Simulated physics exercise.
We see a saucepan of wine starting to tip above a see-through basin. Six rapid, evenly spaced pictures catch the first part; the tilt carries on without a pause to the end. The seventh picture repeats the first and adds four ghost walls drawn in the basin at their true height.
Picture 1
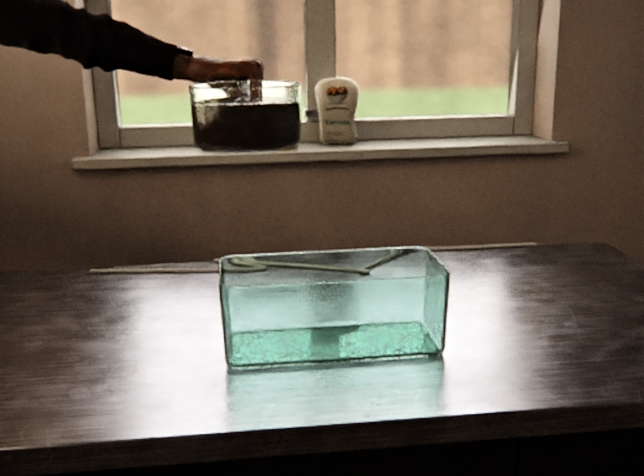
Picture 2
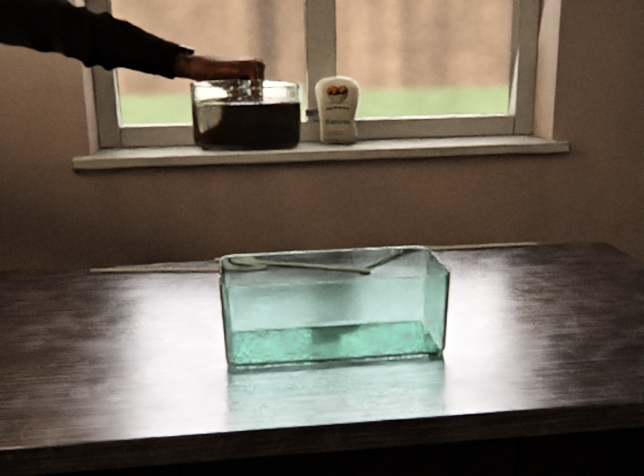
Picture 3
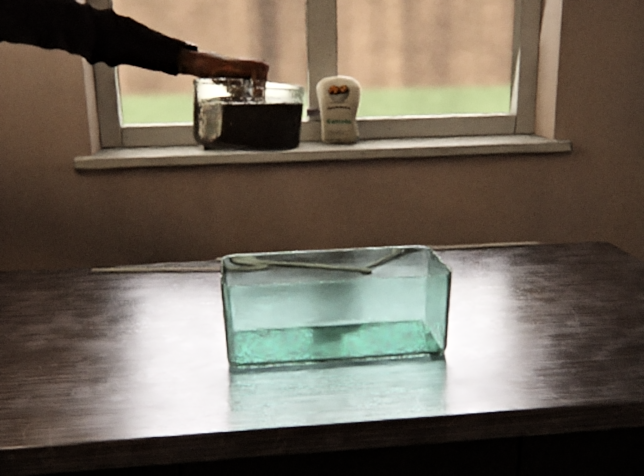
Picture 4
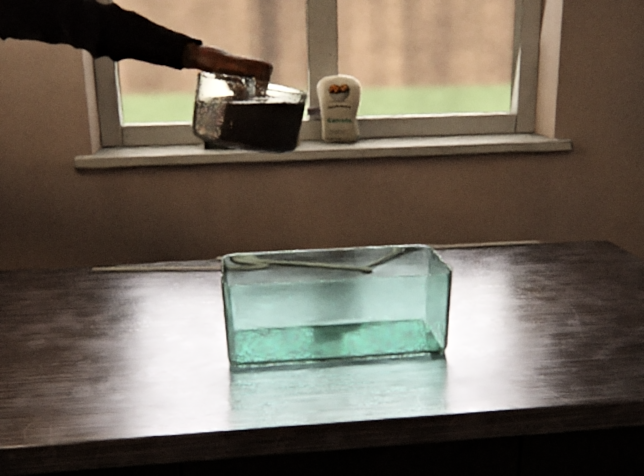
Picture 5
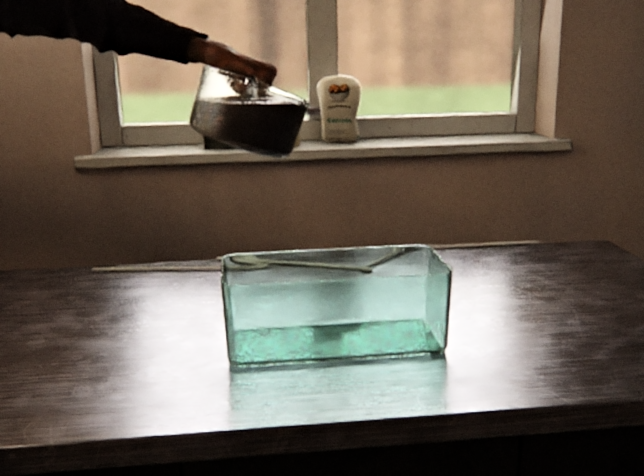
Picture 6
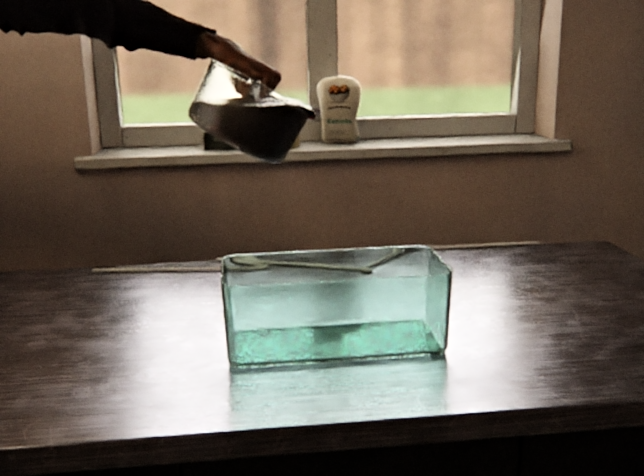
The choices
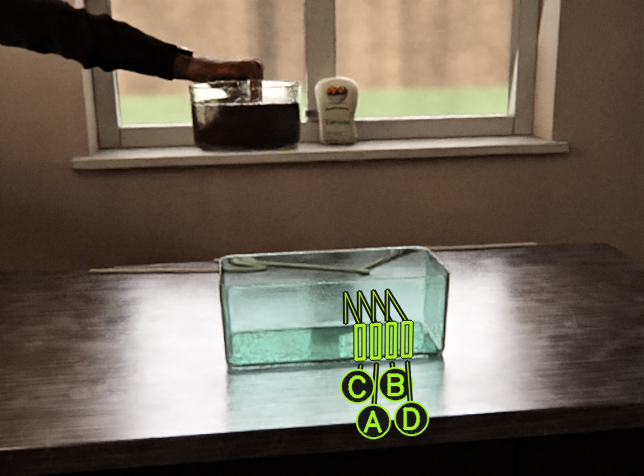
We see a hand holding a clear container of dark liquid by a window, above and behind a see-through basin on a table. The hand tilts the container steadily to the right until liquid just crosses its lip.
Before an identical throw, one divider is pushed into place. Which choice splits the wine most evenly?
Take A.
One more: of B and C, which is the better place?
That is place C.
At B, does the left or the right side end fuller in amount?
The left side.
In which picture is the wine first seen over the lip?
In picture 6.
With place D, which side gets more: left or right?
More ends on the left.
On the marked copy, A at (376, 364); B at (391, 363); C at (360, 365); D at (407, 362).
With A, about 51 % ends left of the wall and 47 % right of it.
With B, about 78 % ends left of the wall and 19 % right of it; 3 % is lost outside.
With C, about 31 % ends left of the wall and 68 % right of it.
With D, about 94 % ends left of the wall and 3 % right of it; 3 % is lost outside.
